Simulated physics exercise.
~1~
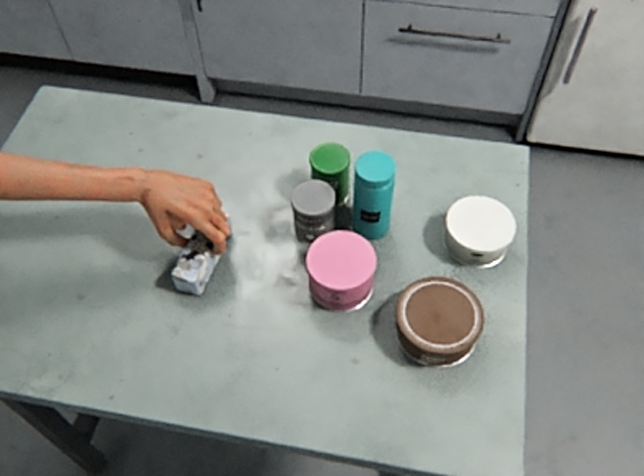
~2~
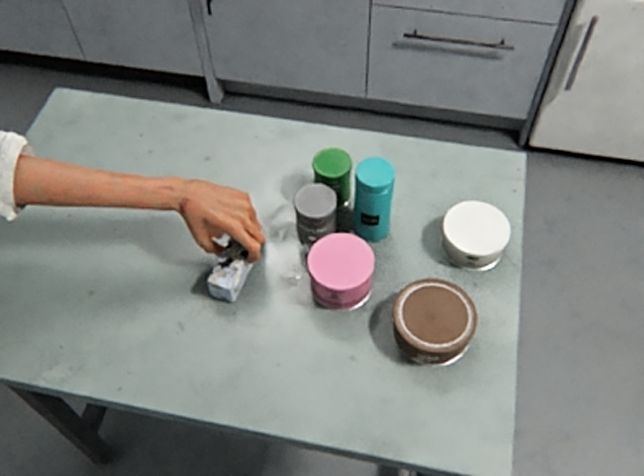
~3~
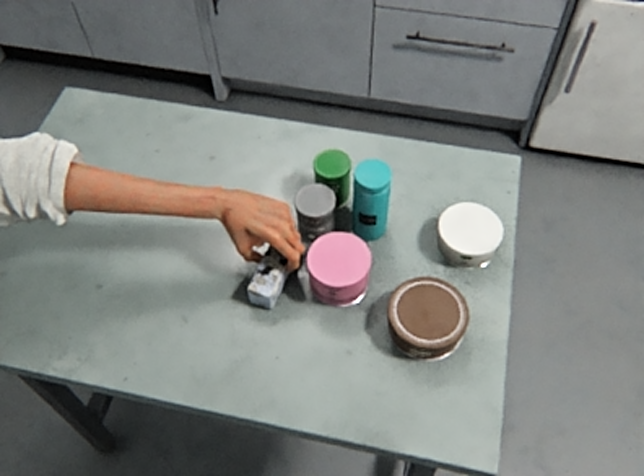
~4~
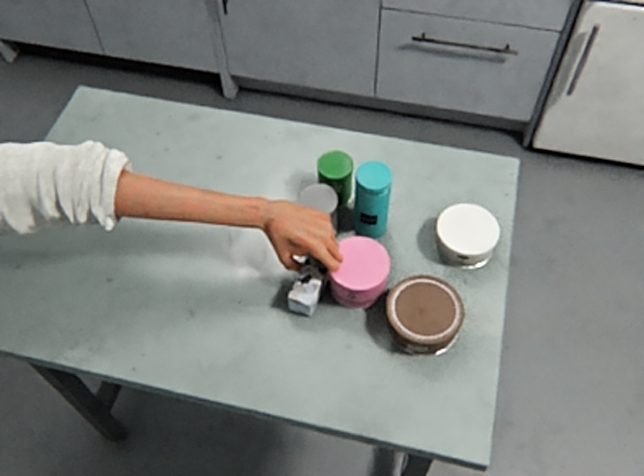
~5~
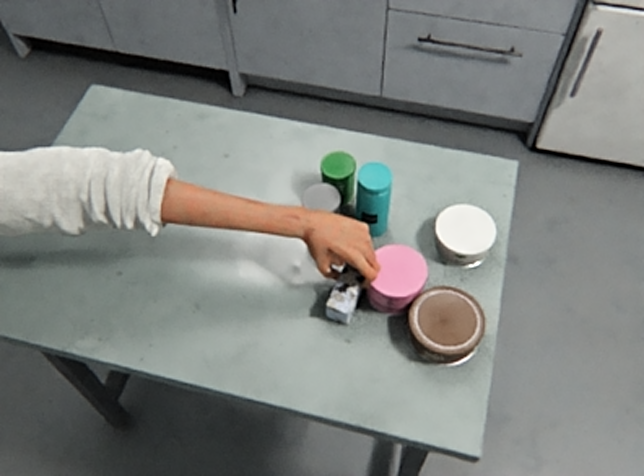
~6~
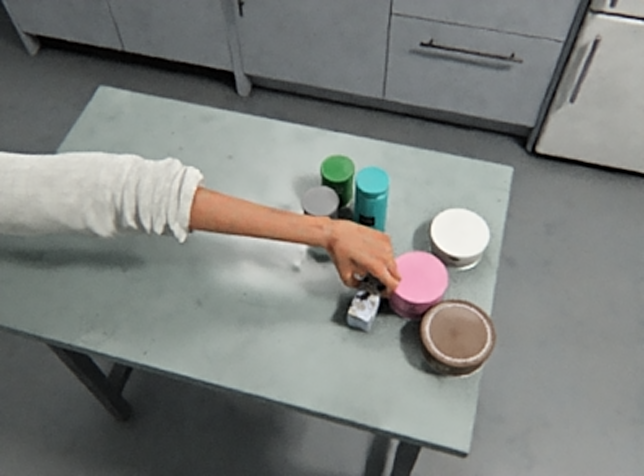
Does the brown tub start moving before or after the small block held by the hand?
The brown tub starts moving after the block. The hand is already sliding the block to the right while the brown tub is still in its place.
